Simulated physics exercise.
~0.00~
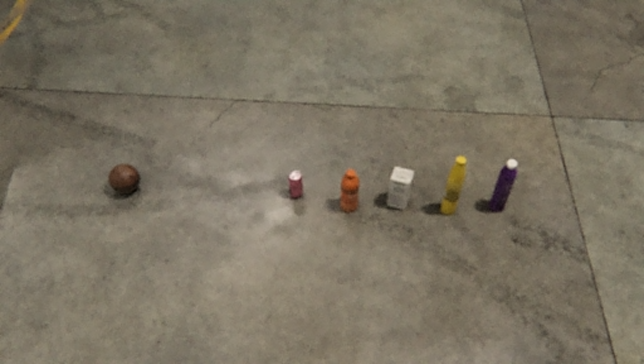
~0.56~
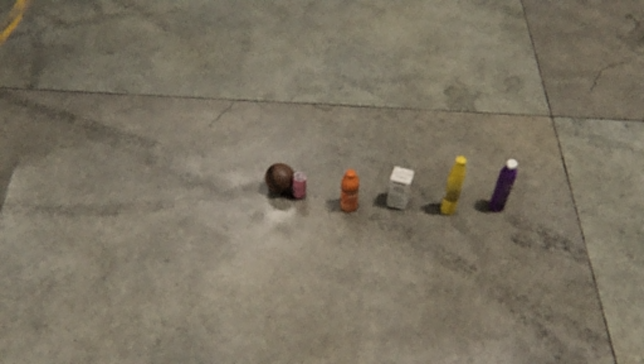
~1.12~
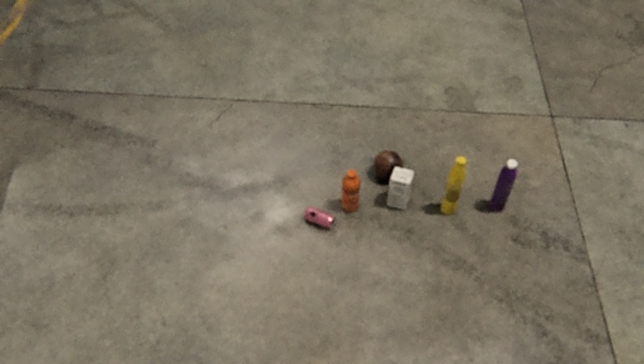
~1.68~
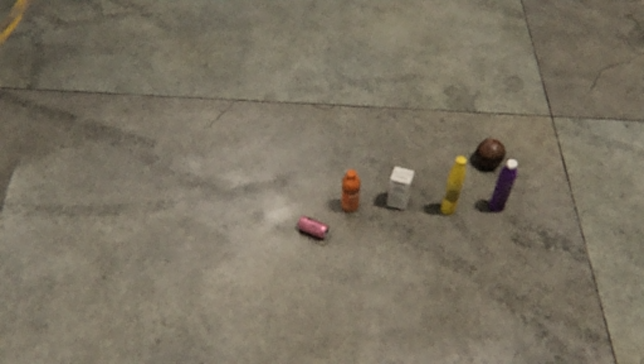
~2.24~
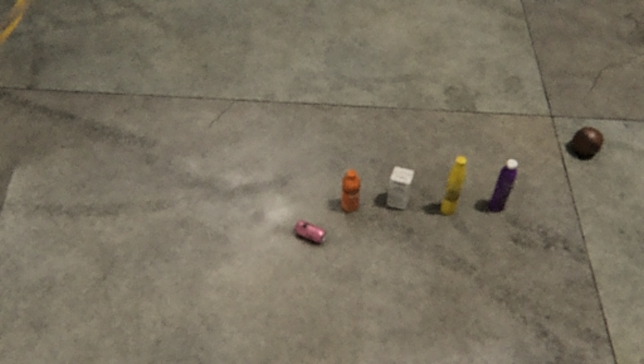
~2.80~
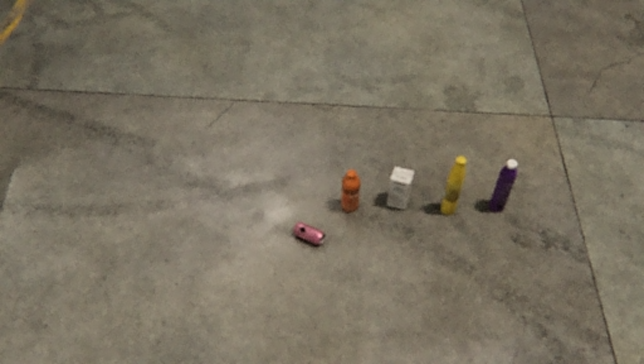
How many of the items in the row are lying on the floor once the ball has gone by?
Just one is down, the pink can, which lies on its side in front of the row. The three bottles and the white carton are still standing.
